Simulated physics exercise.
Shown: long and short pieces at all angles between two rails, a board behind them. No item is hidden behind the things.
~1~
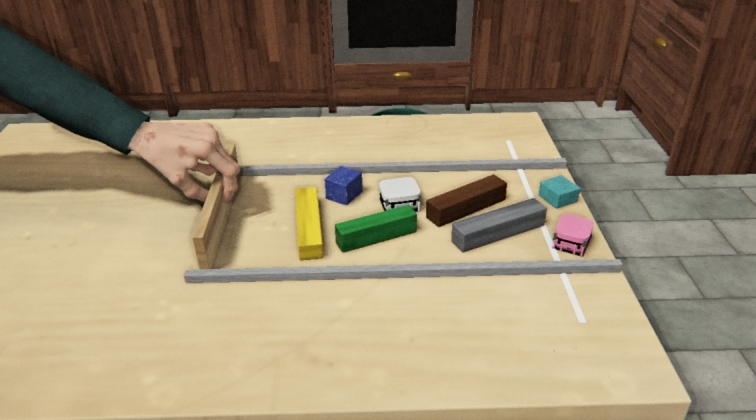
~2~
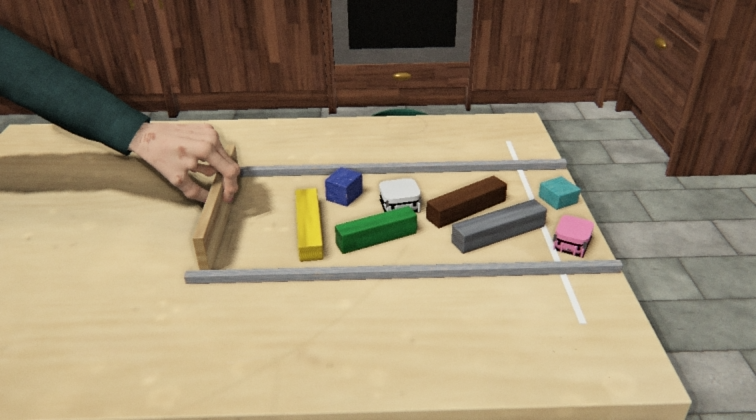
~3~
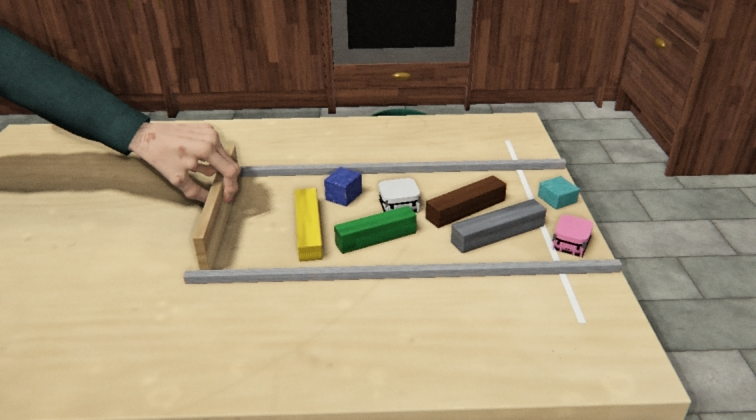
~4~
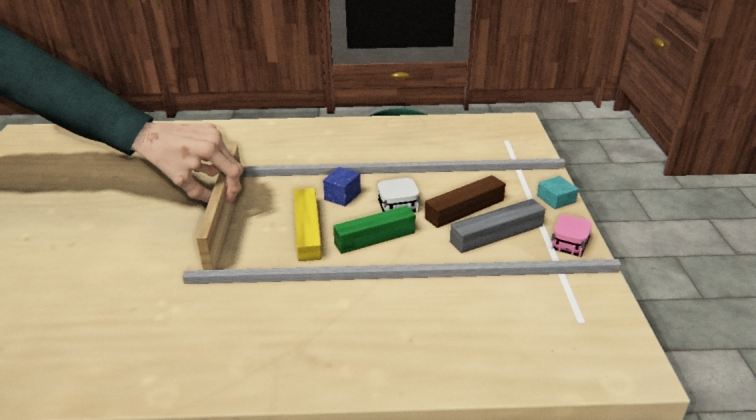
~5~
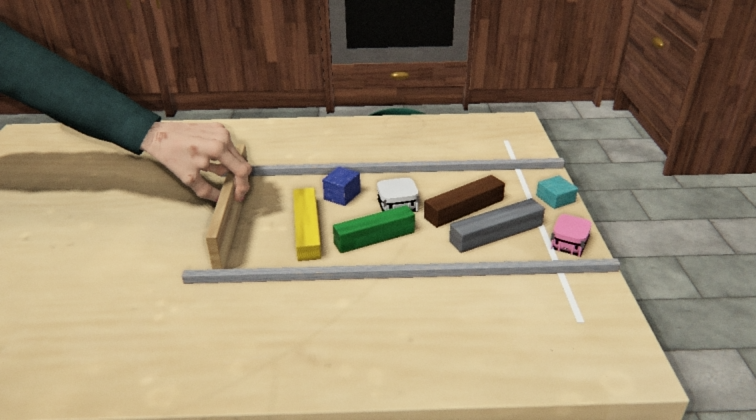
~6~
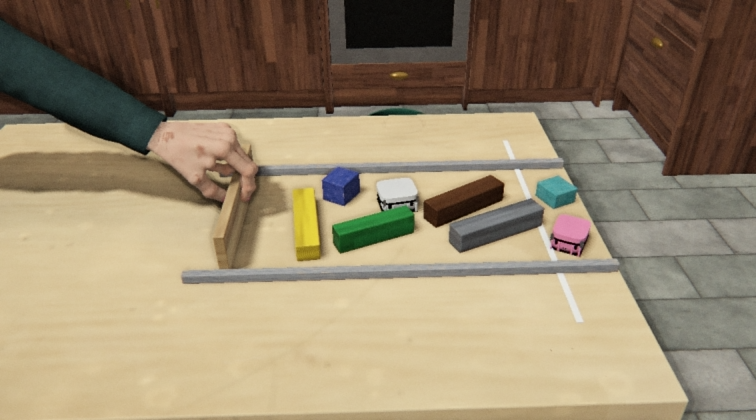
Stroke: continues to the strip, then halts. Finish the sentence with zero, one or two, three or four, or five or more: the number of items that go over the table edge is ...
The number of items that go over the table edge is three or four.
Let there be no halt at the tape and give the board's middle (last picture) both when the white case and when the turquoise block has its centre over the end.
Roughly (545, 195); roughly (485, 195).
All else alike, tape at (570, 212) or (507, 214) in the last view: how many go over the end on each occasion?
Try 1: 6; try 2: 2.
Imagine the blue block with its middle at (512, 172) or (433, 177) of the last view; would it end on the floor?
For the blue block: Still there and then still there.
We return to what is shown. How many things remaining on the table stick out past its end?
Result: 1.
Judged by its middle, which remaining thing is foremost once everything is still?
That's the white case.
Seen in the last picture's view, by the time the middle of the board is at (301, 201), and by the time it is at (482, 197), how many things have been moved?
Tally at point one: 1; at point two: 8.
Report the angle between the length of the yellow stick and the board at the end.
Some 0 degrees.
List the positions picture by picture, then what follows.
Turquoise block (559, 192); pink case (573, 235); grey stick (500, 225); board (219, 203); tape (538, 213), in the first frame.
Pink case (573, 237); blue block (344, 187), in the second frame.
Grey stick (499, 225); board (219, 204), in the third frame.
Turquoise block (558, 192); yellow stick (307, 222), in the fourth frame.
Pink case (571, 236); brown stick (465, 200), in the fifth frame.
Turquoise block (556, 192); pink case (570, 236); grey stick (497, 225); board (237, 203); tape (535, 213), in the sixth frame.
Soon after, none off yet; turquoise block at rest near (556, 192); pink case at rest near (570, 236); grey stick at rest near (497, 225).
Then, none off yet; turquoise block at rest near (556, 192); pink case at rest near (570, 236); grey stick moving near (506, 225).
Further on, none off yet; turquoise block moved about its own width near (585, 193); pink case moved about its own width near (596, 243); grey stick moved about its own width near (573, 225).
At rest, the number that fall off is three or four; fallen, brown stick, grey stick, pink case and turquoise block.
